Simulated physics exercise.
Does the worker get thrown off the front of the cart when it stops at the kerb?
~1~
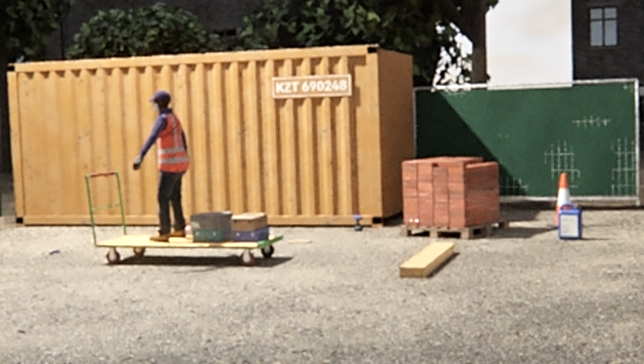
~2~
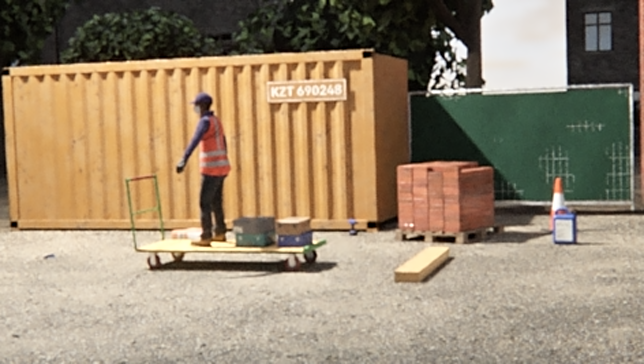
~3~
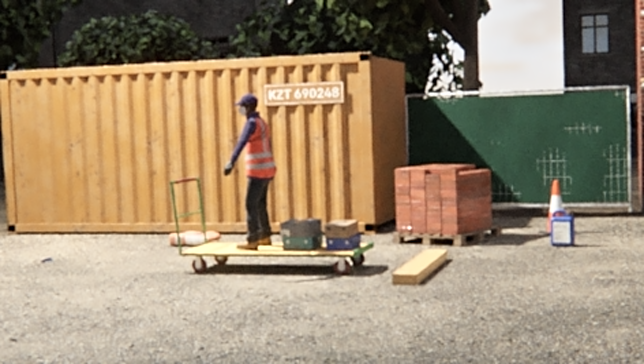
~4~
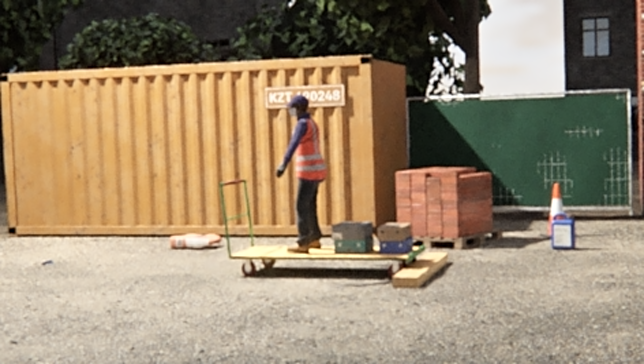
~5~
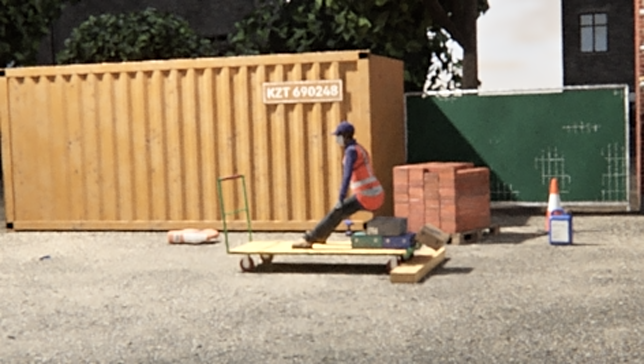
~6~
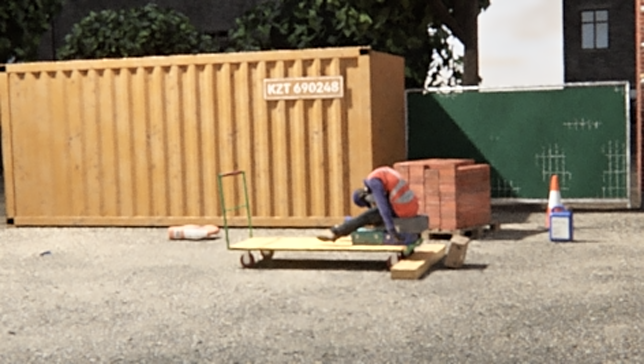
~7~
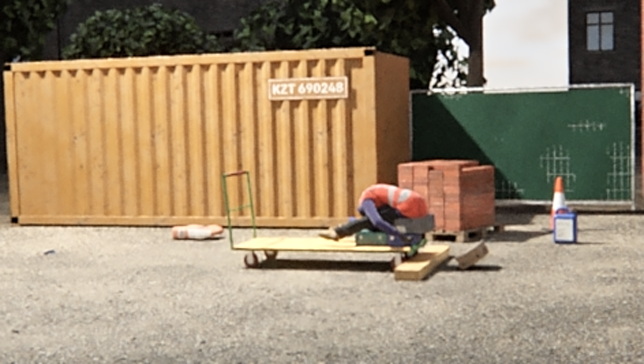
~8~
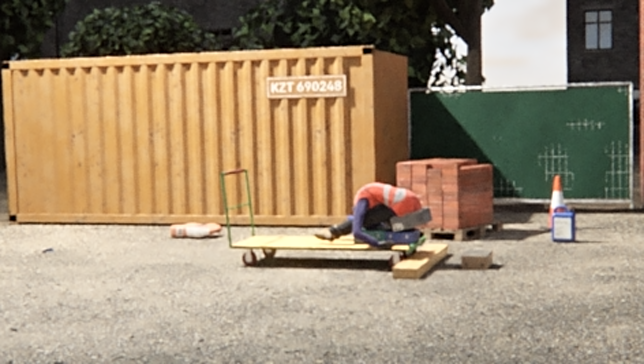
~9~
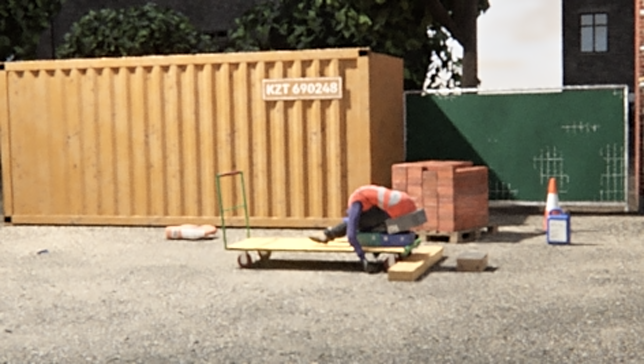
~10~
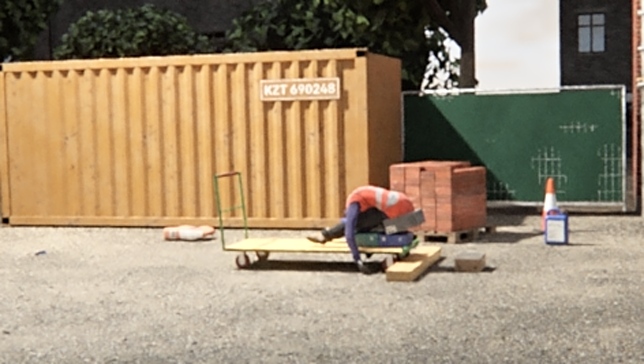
No, the worker folds forward over the boxes, but the hips stay over the deck.
We see a worker in an orange vest riding a flat cart rightward past a yellow container until it stops abruptly at a low kerb. The worker folds forward over the boxes, one box tumbles to the ground ahead, and the worker ends slumped on the deck.
